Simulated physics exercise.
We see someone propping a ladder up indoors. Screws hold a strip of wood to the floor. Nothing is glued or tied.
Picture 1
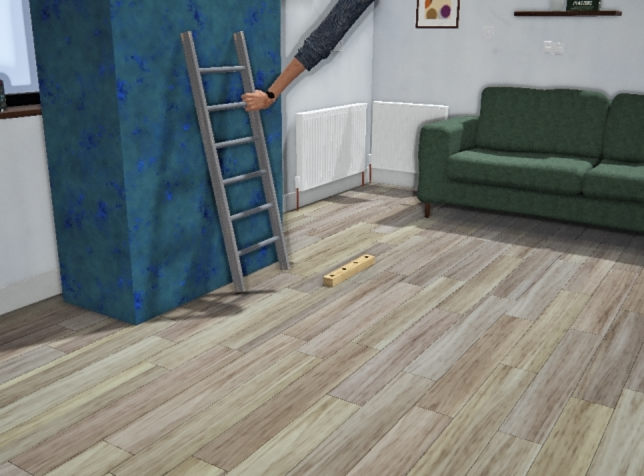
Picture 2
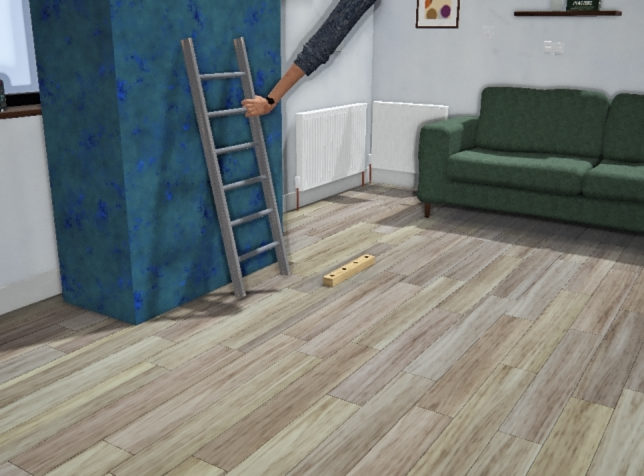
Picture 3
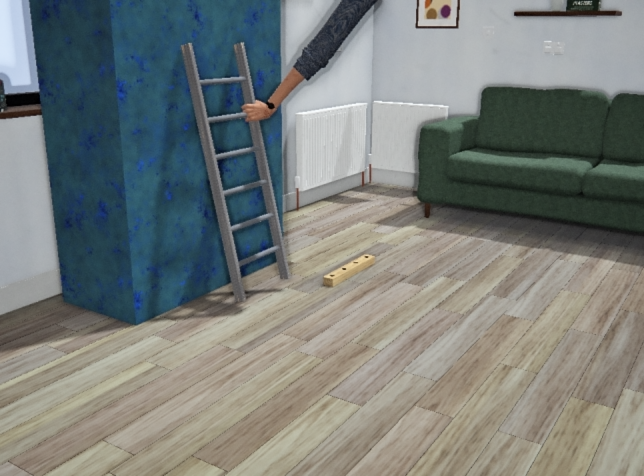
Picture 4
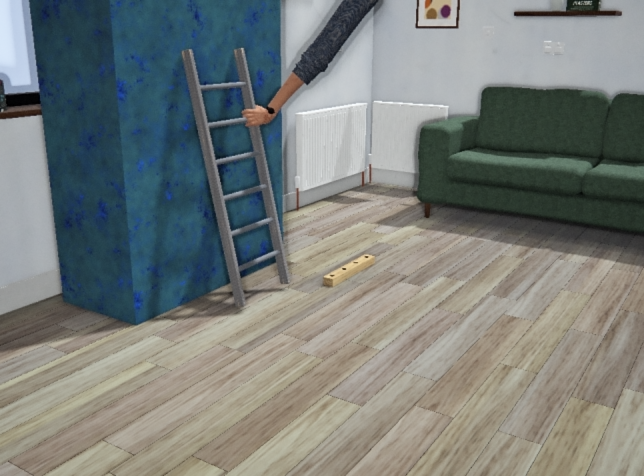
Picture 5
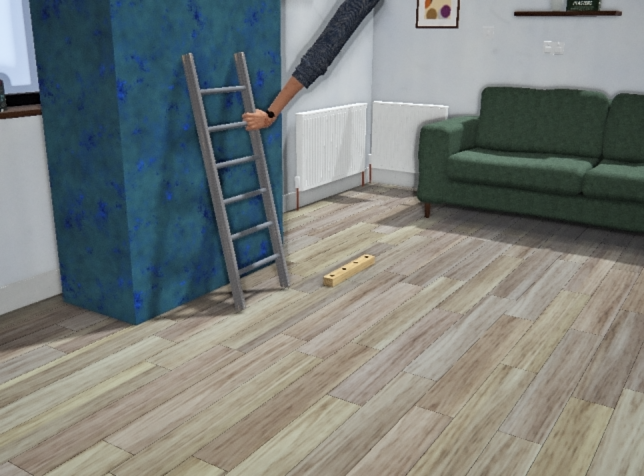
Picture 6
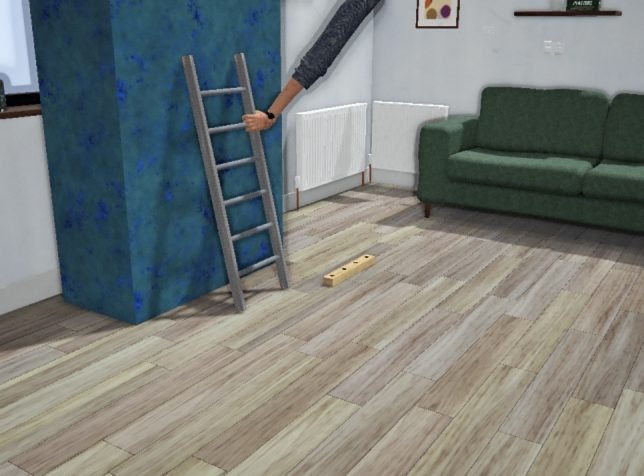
A hand and forearm in a dark grey sleeve reach in from the top, gripping a grey ladder in a room with pale wood-plank flooring, seen from slightly above by a still camera. The ladder leans by a blue mottled block at left, with a light wooden strip on the floor, white radiators behind and a green sofa at right. The hand shifts the ladder slightly downward and toward the viewer, then holds it still.
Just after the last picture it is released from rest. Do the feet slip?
As it turns out, the grey ladder remains leaning.
Then, 1.20 s after the last picture, grey ladder at rest near (240, 181).
At rest, the grey ladder stays up, near (240, 181).
